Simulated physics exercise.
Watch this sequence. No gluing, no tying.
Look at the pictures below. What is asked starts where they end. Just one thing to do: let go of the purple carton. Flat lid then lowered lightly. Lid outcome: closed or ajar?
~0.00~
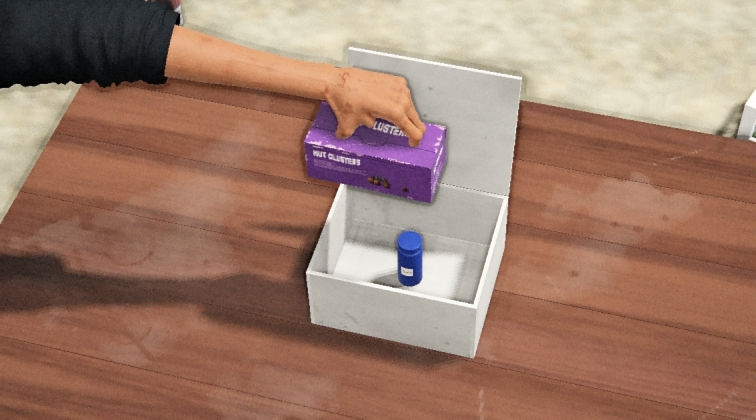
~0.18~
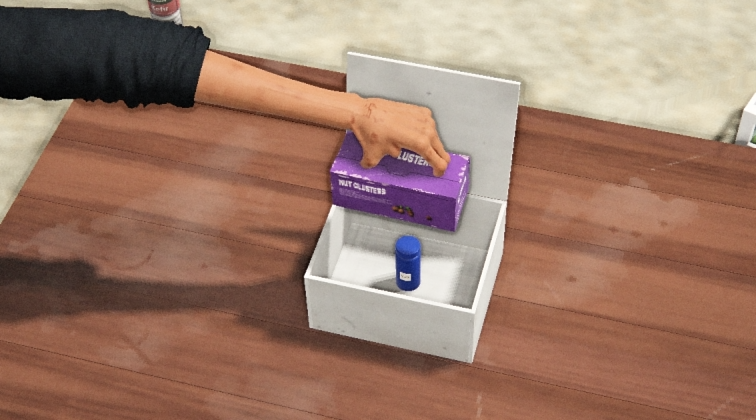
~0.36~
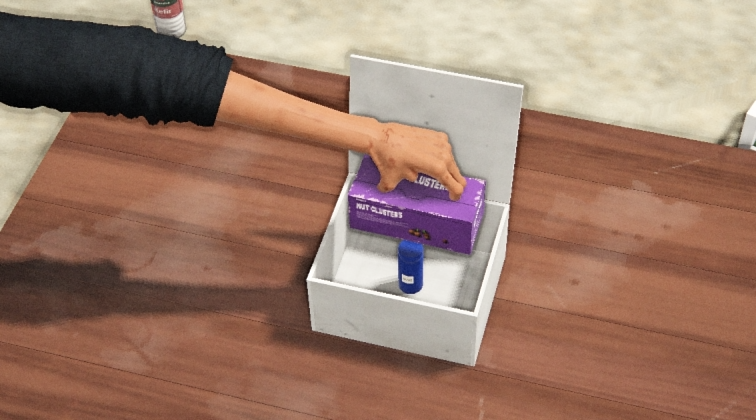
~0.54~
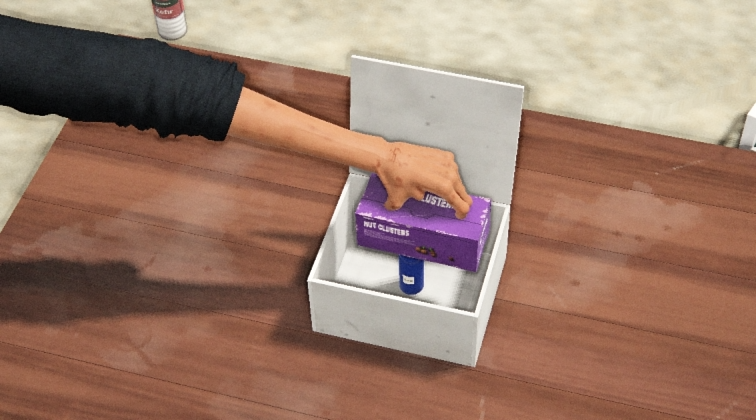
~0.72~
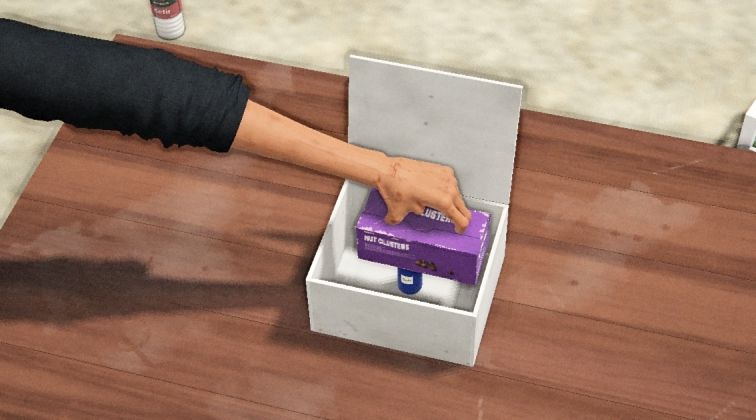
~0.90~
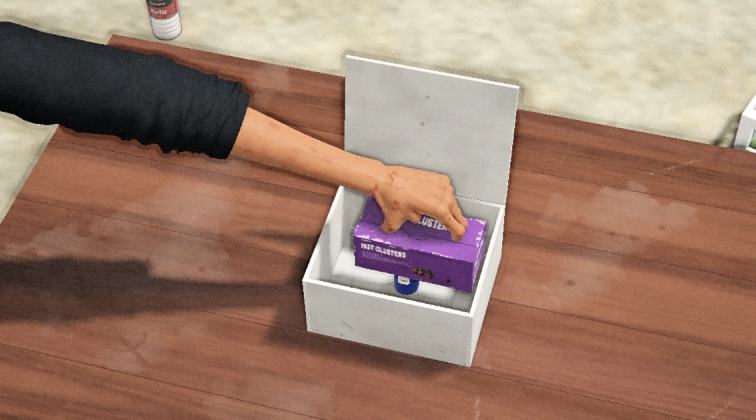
Closed.
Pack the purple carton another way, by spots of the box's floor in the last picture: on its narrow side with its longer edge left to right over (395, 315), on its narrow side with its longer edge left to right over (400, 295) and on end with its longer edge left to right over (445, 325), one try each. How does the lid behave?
Trial 1: Lid fully lowered. Trial 2: Lid fully lowered. Trial 3: Lid propped open.
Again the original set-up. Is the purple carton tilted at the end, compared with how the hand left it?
Well, it ends up skewed.
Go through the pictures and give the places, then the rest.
In the first picture, coming down; purple carton (376, 152); blue shaker (410, 259).
In the second picture, coming down; purple carton (401, 181); blue shaker (408, 264).
In the third picture, coming down; purple carton (417, 204); blue shaker (411, 266).
In the fourth picture, coming down; purple carton (423, 222); blue shaker (412, 267).
In the fifth picture, coming down; purple carton (423, 236).
In the sixth picture, put in, still held; purple carton (420, 244).
By 1.40 s, purple carton on its side near (397, 300); blue shaker tilted by 5°.
By 2.50 s, lid 58° above the rim; purple carton on its side near (395, 301).
By 2.80 s, lid 18° above the rim; purple carton on its side near (395, 301).
When it is over (3.4 s), lid shut; lying over in the box, purple carton; blue shaker as before. End places, in pixels of the last picture, purple carton near (395, 301).
